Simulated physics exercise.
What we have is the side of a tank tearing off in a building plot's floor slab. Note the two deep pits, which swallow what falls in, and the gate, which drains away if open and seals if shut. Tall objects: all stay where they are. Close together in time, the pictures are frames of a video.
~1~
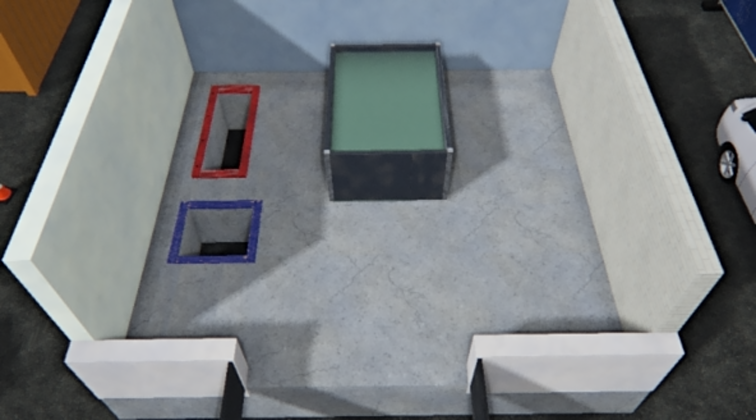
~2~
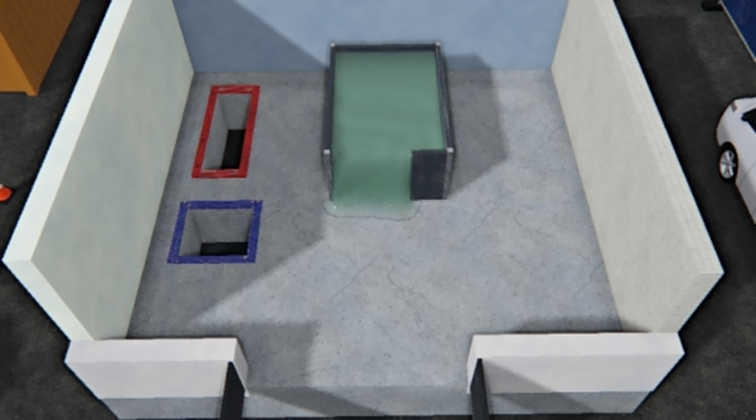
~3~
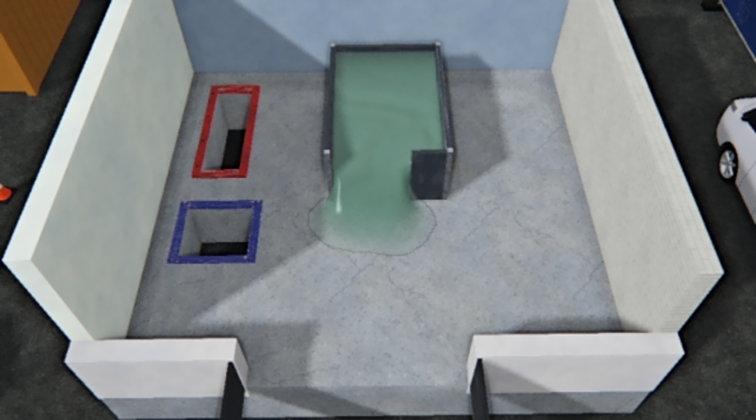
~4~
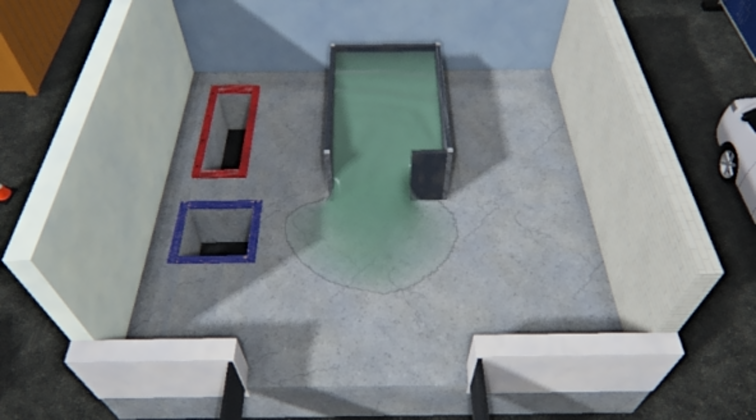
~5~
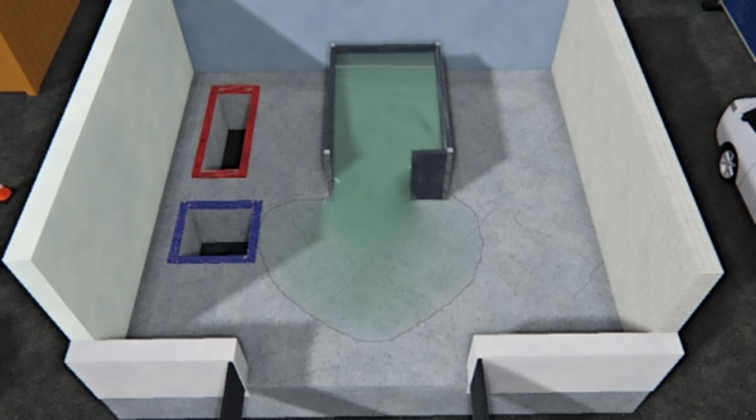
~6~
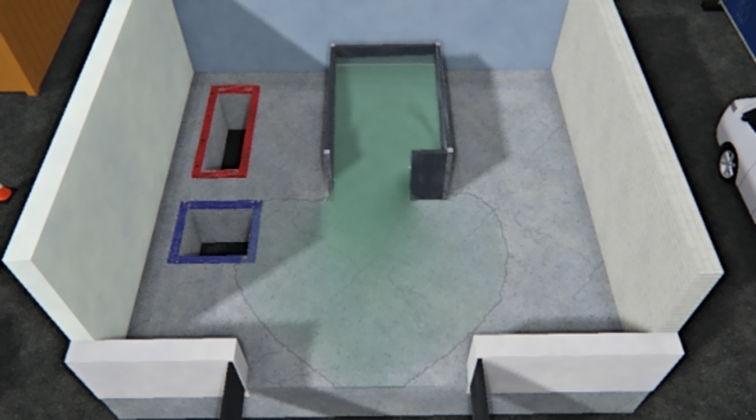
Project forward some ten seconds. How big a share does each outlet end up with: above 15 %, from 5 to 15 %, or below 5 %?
The result: The gate gets above 15 %; the red pit gets below 5 %; the blue pit gets from 5 to 15 %.
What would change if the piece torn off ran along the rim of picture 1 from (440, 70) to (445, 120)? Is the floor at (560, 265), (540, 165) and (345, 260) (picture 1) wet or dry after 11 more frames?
First spot submerged, second spot submerged, third spot spared.
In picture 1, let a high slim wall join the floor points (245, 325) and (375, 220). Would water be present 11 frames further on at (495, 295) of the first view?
Point status: Inundated.
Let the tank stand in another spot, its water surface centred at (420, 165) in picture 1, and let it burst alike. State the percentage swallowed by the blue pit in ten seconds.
The blue pit gets around 2 per cent.
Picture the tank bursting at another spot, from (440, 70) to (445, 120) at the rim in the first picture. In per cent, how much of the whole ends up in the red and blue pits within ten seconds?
Roughly, in per cent: Red 6, blue 15.
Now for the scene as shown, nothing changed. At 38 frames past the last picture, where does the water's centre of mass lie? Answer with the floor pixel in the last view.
Estimate: (381, 202).
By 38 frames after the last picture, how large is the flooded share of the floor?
That works out at 80 %.
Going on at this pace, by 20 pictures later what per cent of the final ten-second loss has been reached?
By my reckoning, 60 %.
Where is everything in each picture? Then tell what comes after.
In the first frame, the water tank at (387, 99) is whole and still.
In the second frame, the front is at (326, 203), out from the gap at (372, 185).
In the third frame, the front is at (411, 245), out from the gap at (372, 185).
In the fourth frame, water pours out at (372, 186) and has run to (385, 288).
In the fifth frame, the front is at (390, 332), out from the gap at (372, 187).
In the sixth frame, water pours out at (372, 187) and has run to a hidden place.
A moment on, water covers 40 % of the floor; the gate 9 %, the red pit 0 %, the blue pit 1 %.
Next, water covers 40 % of the floor; the gate 24 %, the red pit 0 %, the blue pit 1 %.
Then, water covers 55 % of the floor; the gate 37 %, the red pit 0 %, the blue pit 3 %.
Later, water covers 80 % of the floor; the gate 50 %, the red pit 0 %, the blue pit 7 %.
In the end, water covers 85 % of the floor; the gate 58 %, the red pit 0 %, the blue pit 10 %.
